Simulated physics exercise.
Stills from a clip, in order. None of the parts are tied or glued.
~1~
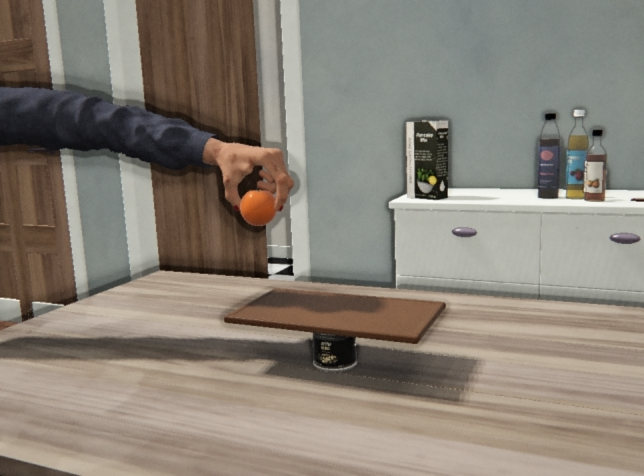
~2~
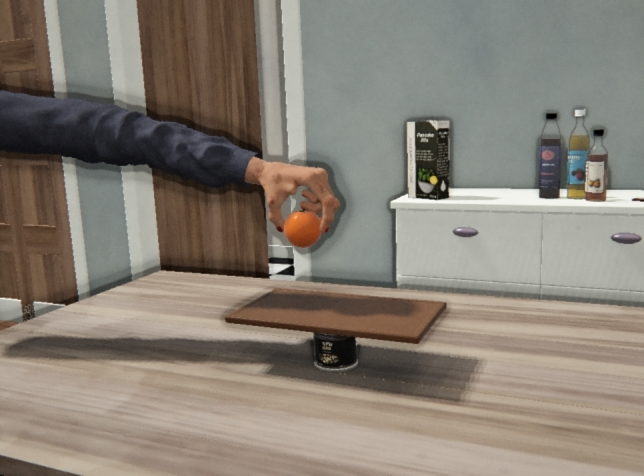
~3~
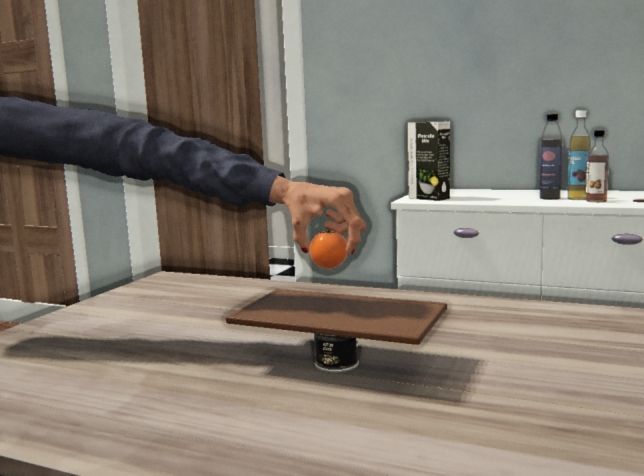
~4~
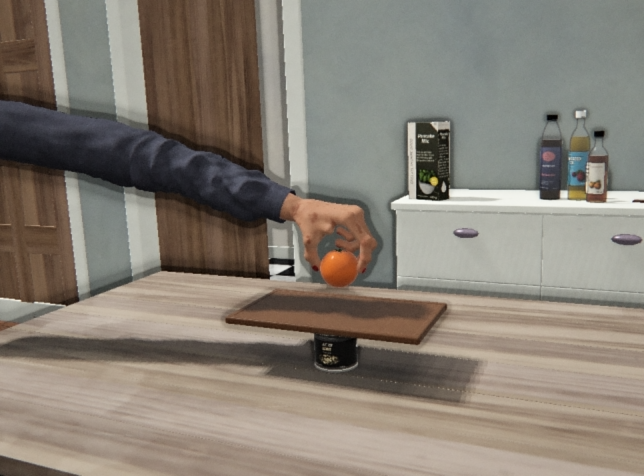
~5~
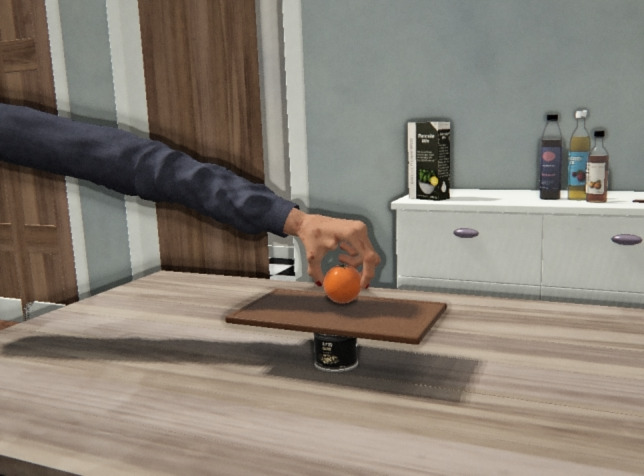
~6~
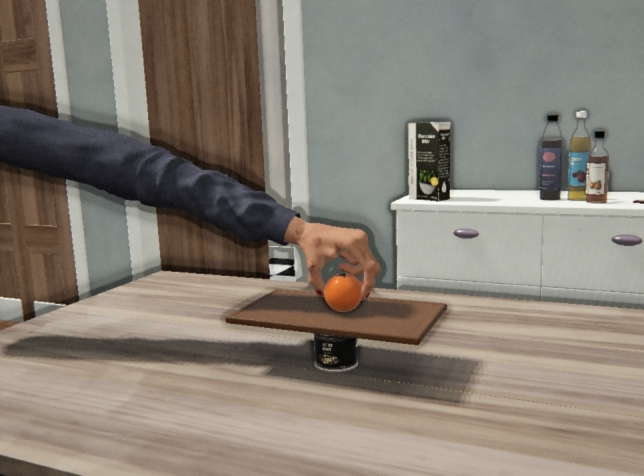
To begin with, a hand in a dark blue sleeve holds a round orange tomato above a flat brown board balanced on a small black can. The arm moves right and downward, lowering the tomato toward the board. Finally, the tomato sits on the board with the fingers still around it.
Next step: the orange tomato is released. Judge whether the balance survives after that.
It ends up in one piece.
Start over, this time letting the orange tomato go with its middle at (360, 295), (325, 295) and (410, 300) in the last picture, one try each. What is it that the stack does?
Try 1: Stands; try 2: Stands; try 3: Topples.
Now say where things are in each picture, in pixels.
In the first frame, coming down; orange tomato (259, 207); brown lid (336, 312).
In the second frame, coming down; orange tomato (303, 229); brown lid (337, 312).
In the third frame, coming down; orange tomato (328, 249); brown lid (338, 313).
In the fourth frame, coming down; orange tomato (339, 268); brown lid (338, 313).
In the fifth frame, coming down; orange tomato (343, 284); brown lid (337, 313).
In the sixth frame, in place under the hand; orange tomato (343, 293); brown lid (338, 313).
Then, 0.20 s on from there, no change.
Then, 0.40 s on from there, orange tomato resting near (343, 293).
In the end, all 3 unmoved. At the end, from the last picture's camera, orange tomato near (343, 293). The stack holds.
